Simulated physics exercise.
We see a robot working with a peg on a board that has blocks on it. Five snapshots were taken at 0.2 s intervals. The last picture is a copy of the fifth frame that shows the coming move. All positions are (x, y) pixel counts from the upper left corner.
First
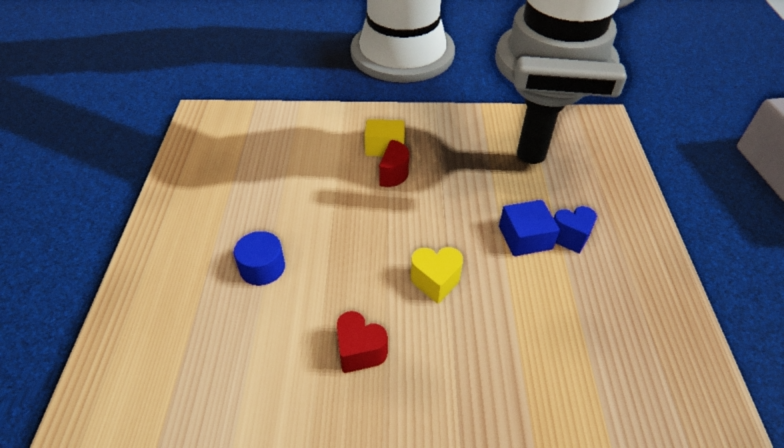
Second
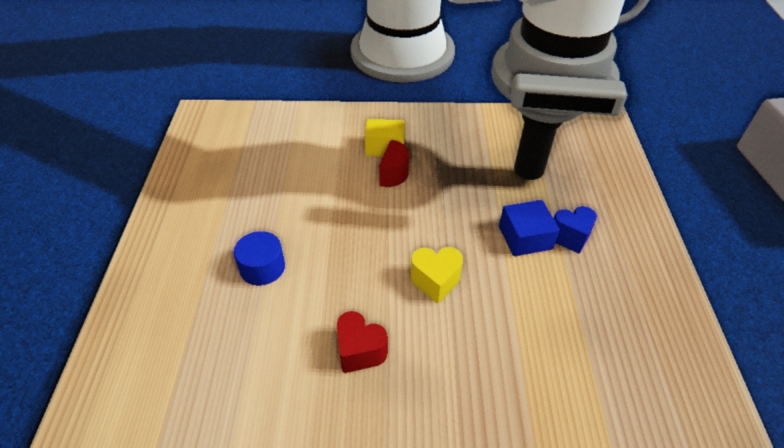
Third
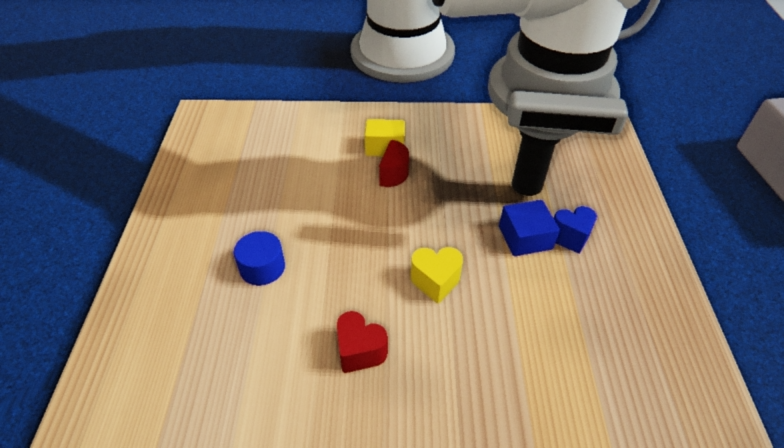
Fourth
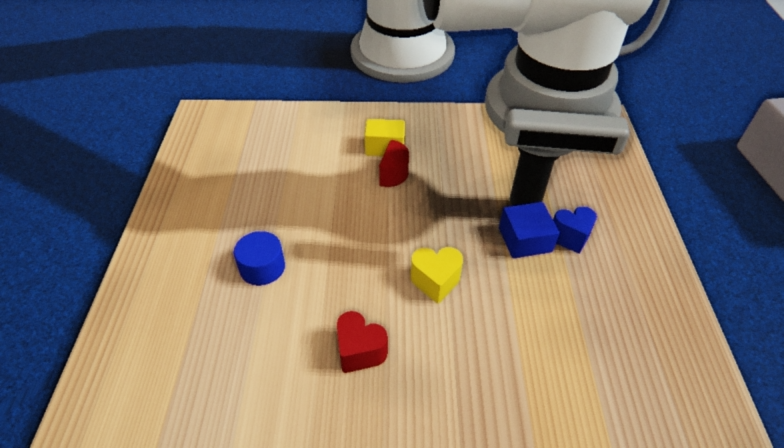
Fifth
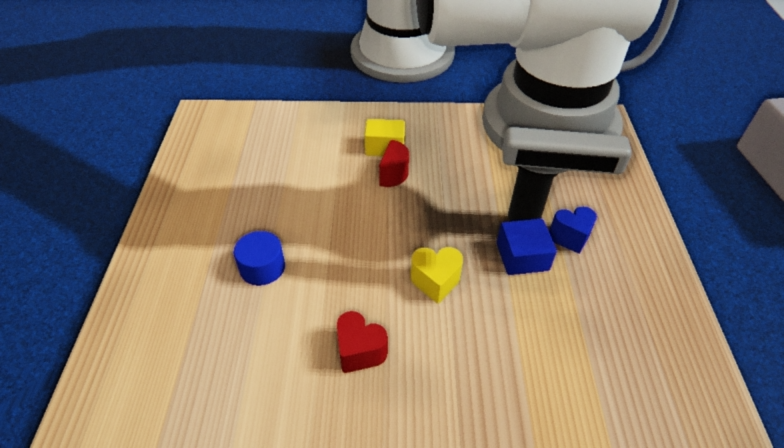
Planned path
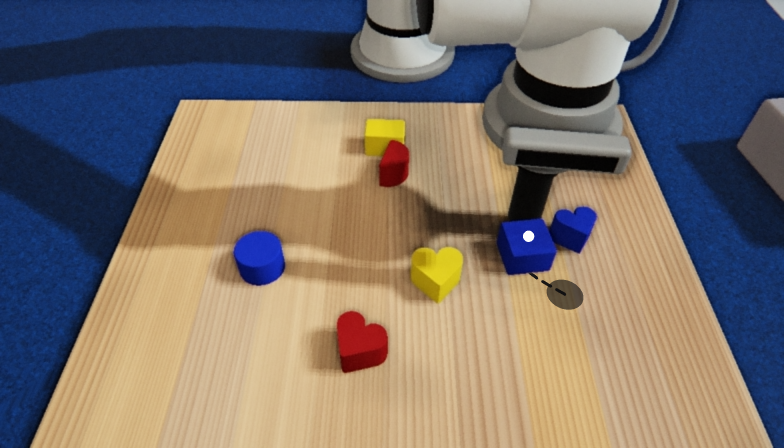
A robot arm moves its black peg toward the blue cube and pushes it slightly forward.
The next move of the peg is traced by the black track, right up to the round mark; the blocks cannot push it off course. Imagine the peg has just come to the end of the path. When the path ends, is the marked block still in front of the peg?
No.
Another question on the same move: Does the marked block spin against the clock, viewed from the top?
Answer: No.
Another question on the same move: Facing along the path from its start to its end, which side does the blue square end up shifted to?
It goes right.
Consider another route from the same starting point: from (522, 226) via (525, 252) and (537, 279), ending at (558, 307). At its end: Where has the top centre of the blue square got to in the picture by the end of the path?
It is going to be at (527, 302).
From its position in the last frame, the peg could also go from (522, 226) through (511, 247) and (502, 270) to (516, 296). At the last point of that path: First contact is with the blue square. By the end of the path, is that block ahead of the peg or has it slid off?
Pushed along.
Drawn move, from (522, 226) via (520, 250) and (534, 276), ending at (565, 294); the dot is on the blue square.
What follows on the original path. One third of the way, peg (522, 242); blue square (524, 264).
Two thirds of the way, peg (537, 267); blue square (526, 287), turned 35° clockwise.
At the end, peg (569, 286); blue square (528, 290), turned 45° clockwise; blue heart-shaped block still.
